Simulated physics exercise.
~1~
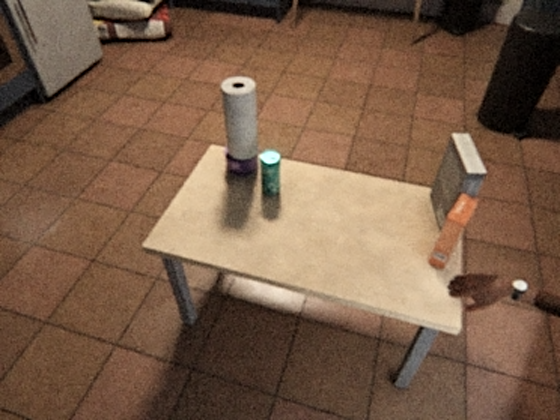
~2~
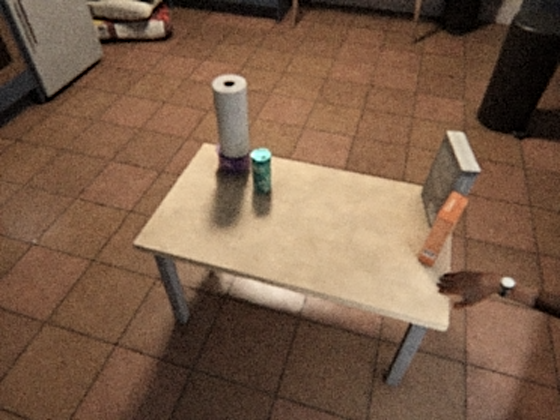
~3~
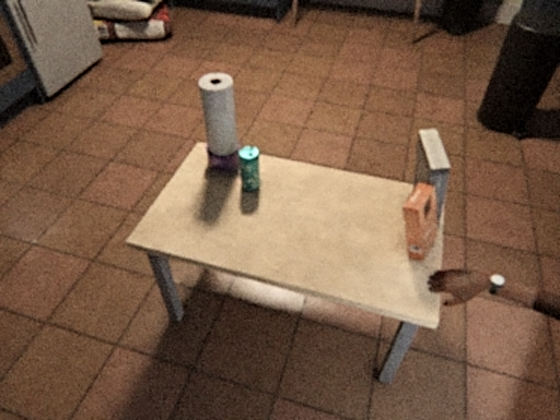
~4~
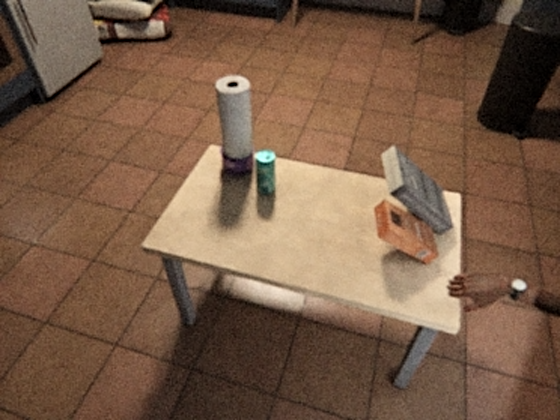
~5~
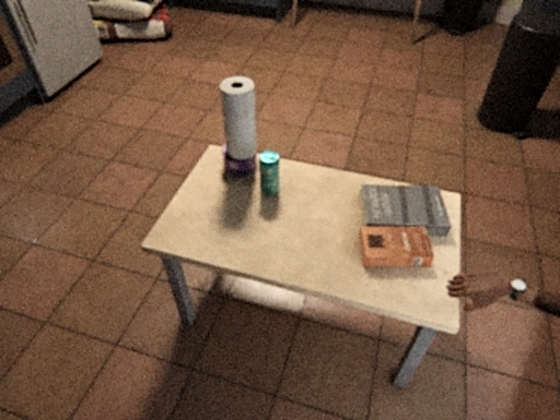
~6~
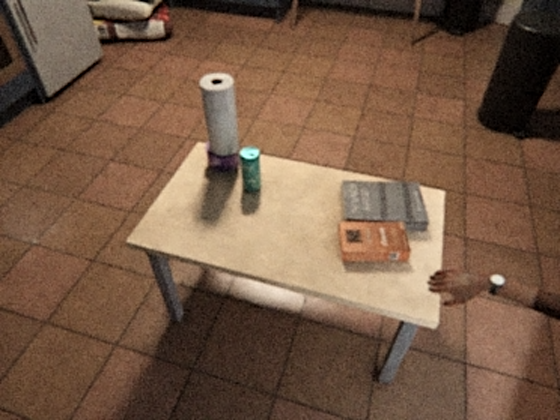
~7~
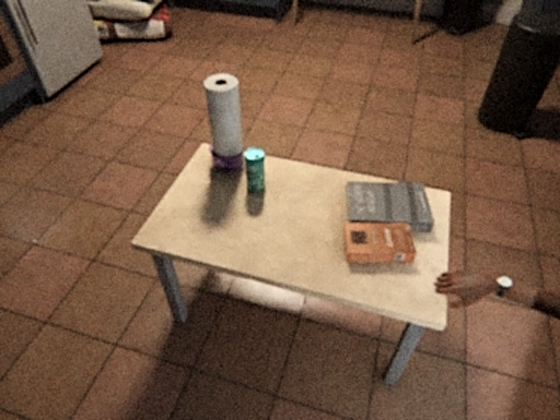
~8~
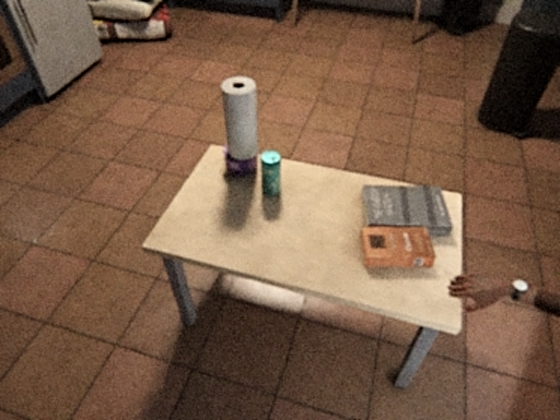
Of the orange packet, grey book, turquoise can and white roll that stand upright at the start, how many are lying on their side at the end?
Two of them, the orange packet and the grey book, are lying on their side at the end.
